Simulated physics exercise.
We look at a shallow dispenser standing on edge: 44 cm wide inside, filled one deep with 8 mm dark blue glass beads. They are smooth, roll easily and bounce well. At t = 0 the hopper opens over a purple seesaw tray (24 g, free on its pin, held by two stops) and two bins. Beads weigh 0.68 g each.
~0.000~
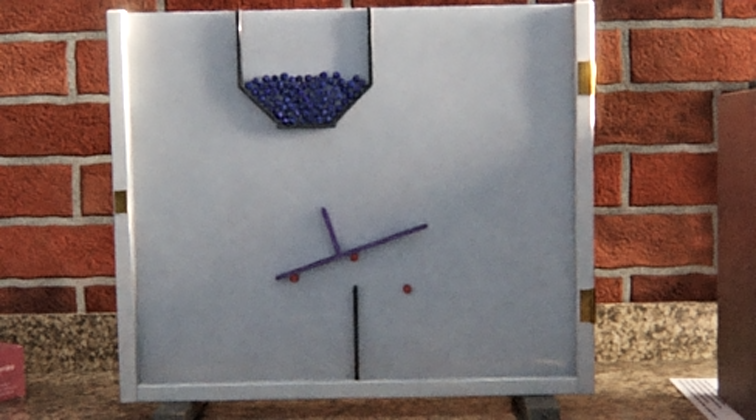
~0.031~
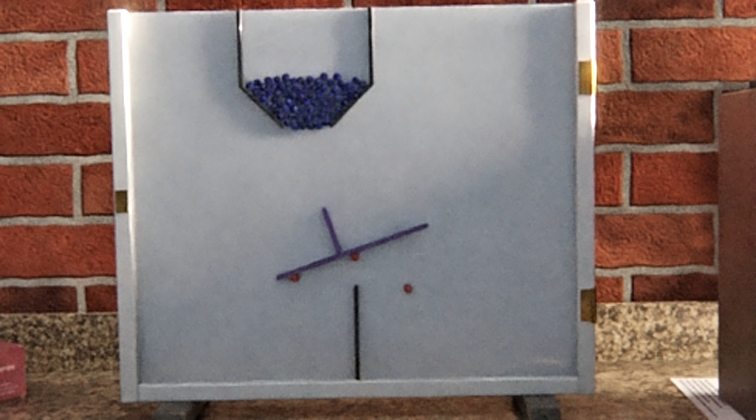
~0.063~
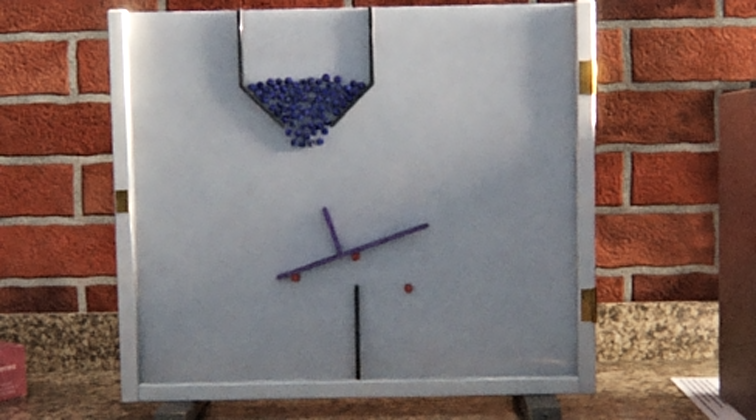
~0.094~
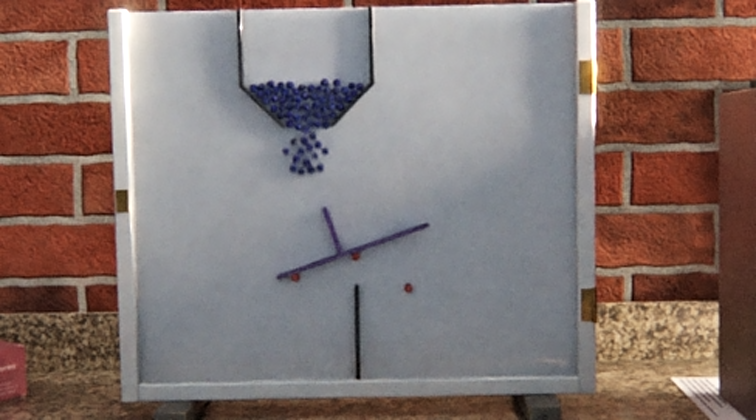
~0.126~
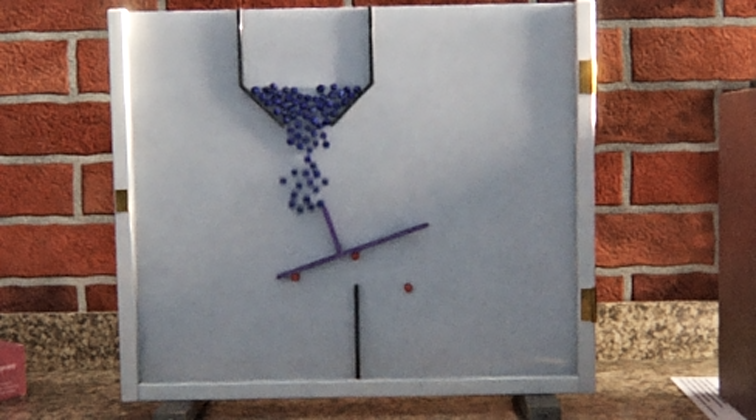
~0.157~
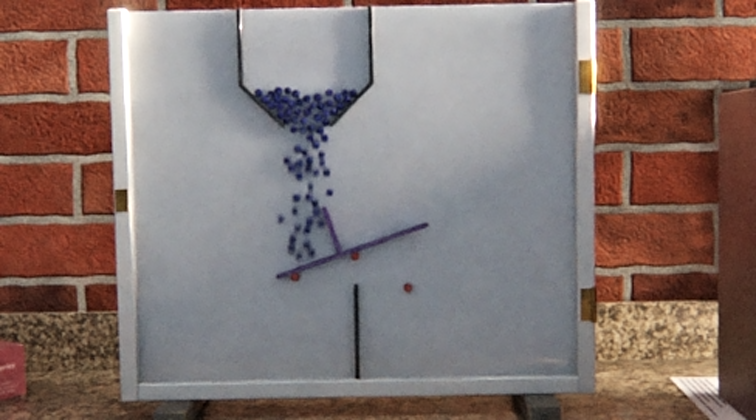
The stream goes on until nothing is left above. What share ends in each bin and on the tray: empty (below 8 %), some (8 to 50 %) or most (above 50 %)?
Left bin: Most; right bin: Empty; tray: Some.
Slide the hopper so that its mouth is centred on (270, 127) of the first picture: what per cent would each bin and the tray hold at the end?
Left bin: 100; right bin: 0; tray: 0.
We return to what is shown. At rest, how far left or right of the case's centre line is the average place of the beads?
About 11 cm to the left.
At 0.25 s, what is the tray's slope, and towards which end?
Some 20° with the left end low.
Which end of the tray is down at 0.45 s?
Its left end is down.
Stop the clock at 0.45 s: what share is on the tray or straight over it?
Roughly 35 per cent.
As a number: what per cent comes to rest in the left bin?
About 85 per cent.
After 0.25 s, 85 % have left the hopper; tray left end down 18°; on or over it 65 %, past it to the left 15 %, to the right 0 %.
After 0.45 s, 100 % have left the hopper; tray left end down 18°; on or over it 35 %, past it to the left 65 %, to the right 0 %.
Settled by 2.9 s, left bin 85 %, right bin 5 %, tray 15 %; tray left end down 18°.
